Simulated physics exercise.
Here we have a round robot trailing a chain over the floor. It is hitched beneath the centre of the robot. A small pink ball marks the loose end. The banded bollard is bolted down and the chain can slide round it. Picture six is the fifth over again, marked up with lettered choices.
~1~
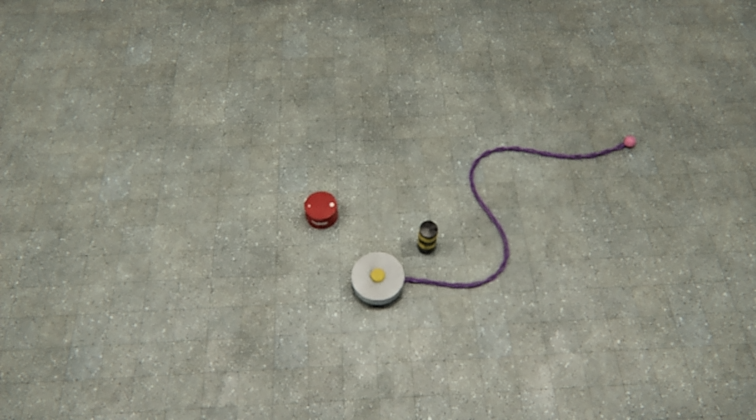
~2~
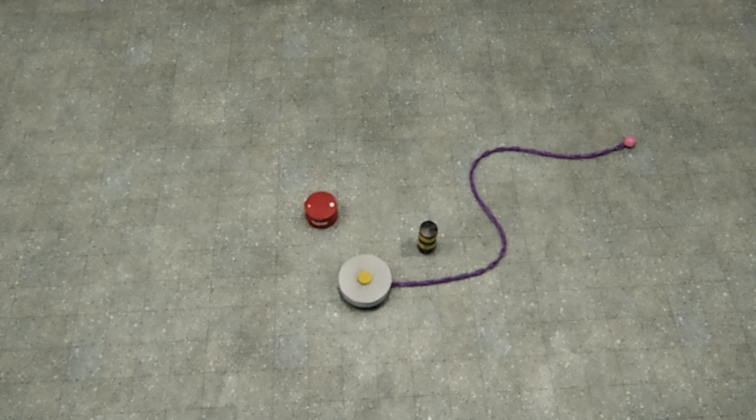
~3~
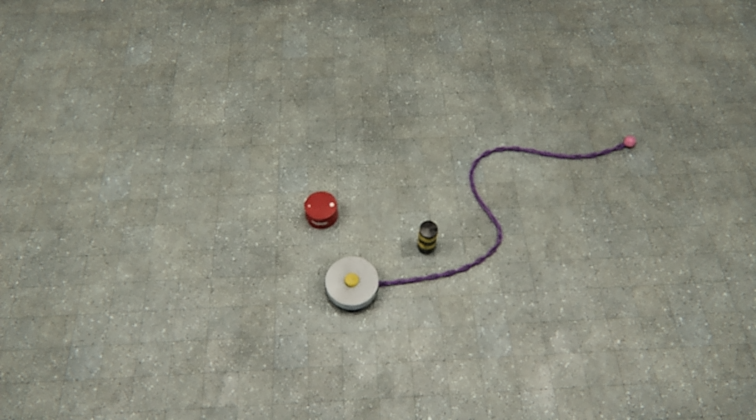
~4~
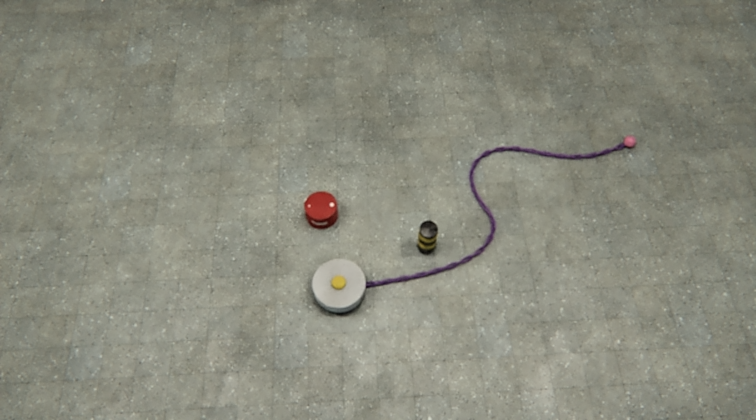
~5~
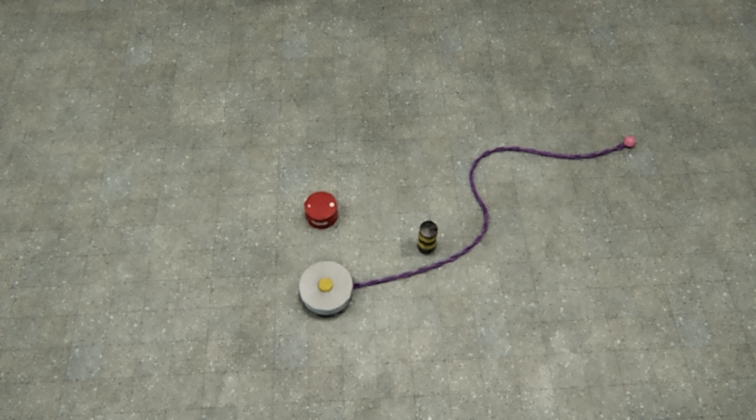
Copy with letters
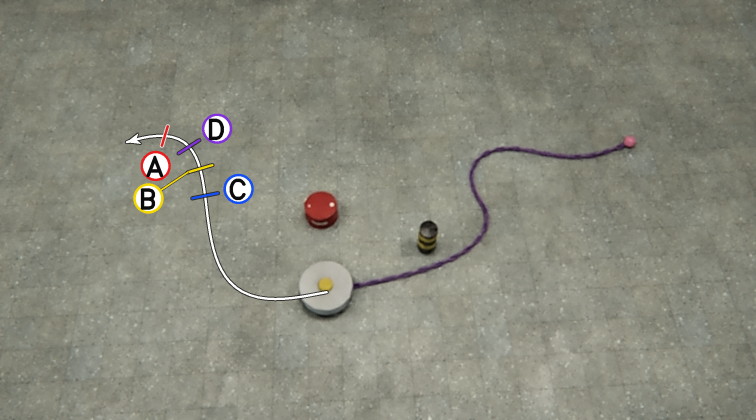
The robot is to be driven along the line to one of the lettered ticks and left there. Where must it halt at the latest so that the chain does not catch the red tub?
Up to mark C.
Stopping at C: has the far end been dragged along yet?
By then, yes.
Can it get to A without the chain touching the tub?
For that mark, no.
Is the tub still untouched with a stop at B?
No.
On the copy, A at (165, 136); B at (200, 169); C at (205, 196); D at (189, 147); the route from (327, 292) via (208, 221) to (127, 142).
On C. First, robot (250, 292), middle of the chain (460, 226), free end (626, 143).
Then, robot (211, 243), middle of the chain (435, 253), free end (597, 151).
Finally, robot (203, 191), middle of the chain (410, 254), free end (577, 160); only the bollard has been touched, if anything.
By contrast, A brings the chain against the tub; B brings the chain against the tub; D brings the chain against the tub.
